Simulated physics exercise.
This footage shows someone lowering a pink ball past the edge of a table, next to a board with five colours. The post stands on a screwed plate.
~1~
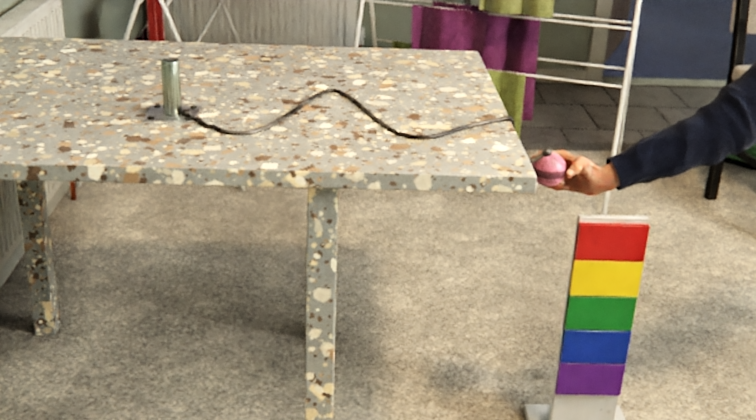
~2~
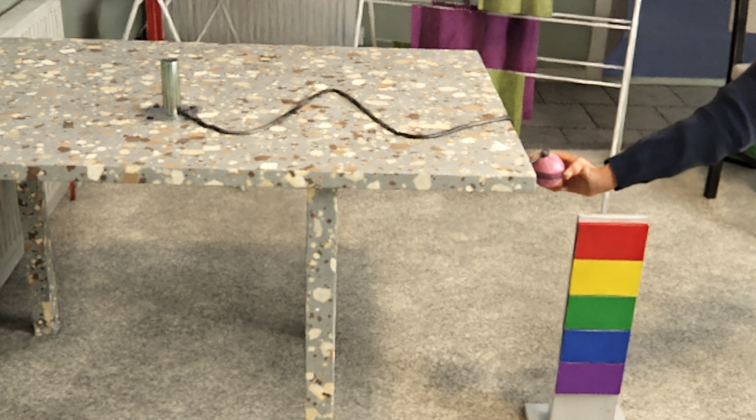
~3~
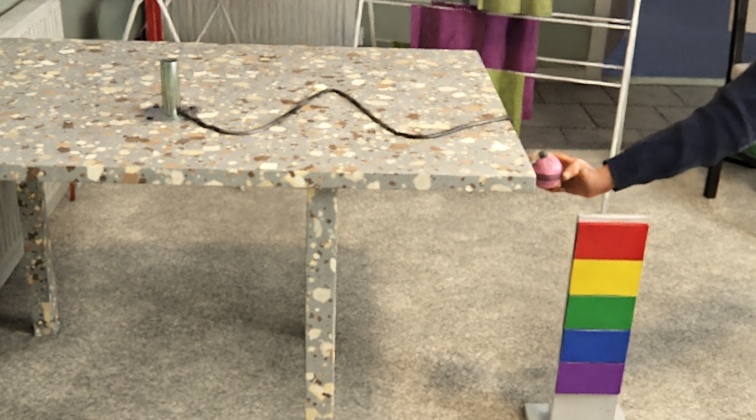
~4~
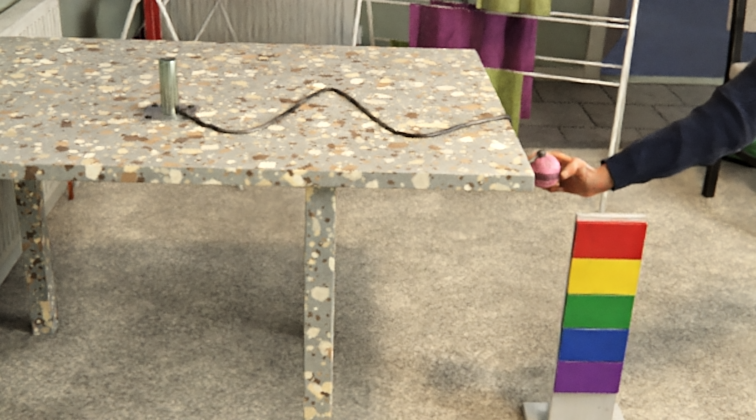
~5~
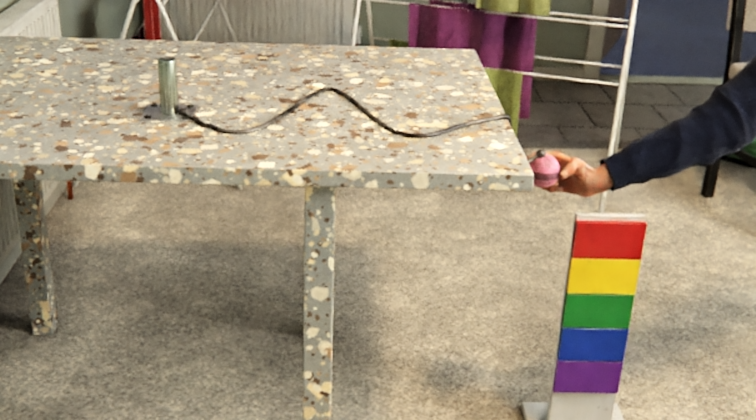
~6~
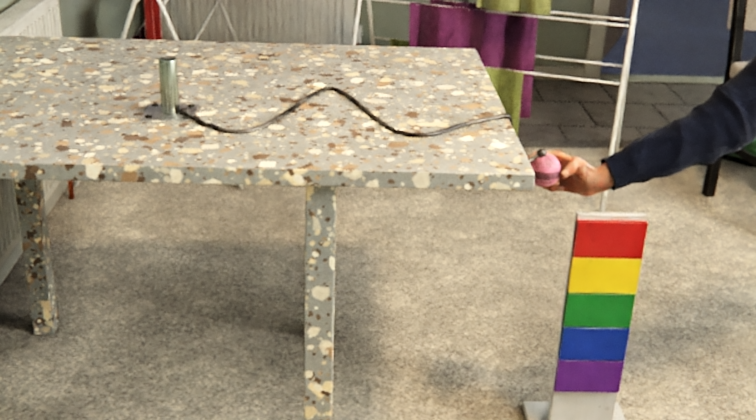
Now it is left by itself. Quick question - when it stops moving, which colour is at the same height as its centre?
I would say purple.
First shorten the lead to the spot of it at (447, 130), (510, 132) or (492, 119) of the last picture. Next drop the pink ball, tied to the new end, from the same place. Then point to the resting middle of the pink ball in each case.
In order, roughly (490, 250), (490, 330) and (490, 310).
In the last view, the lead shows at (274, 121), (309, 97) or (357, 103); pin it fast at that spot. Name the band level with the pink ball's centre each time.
Results, in sequence: Blue / green / yellow.
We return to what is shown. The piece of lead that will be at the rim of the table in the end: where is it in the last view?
Position: Approx. (363, 108).
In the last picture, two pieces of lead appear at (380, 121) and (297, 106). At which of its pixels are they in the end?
One finishes at (504, 159) and the other at (370, 113).
Early on, ball near (513, 325); level with green.
Midway, ball near (460, 375); level with purple.
Near the end, ball near (494, 379); level with purple.
Finally, ball near (477, 379); level with purple. At purple.
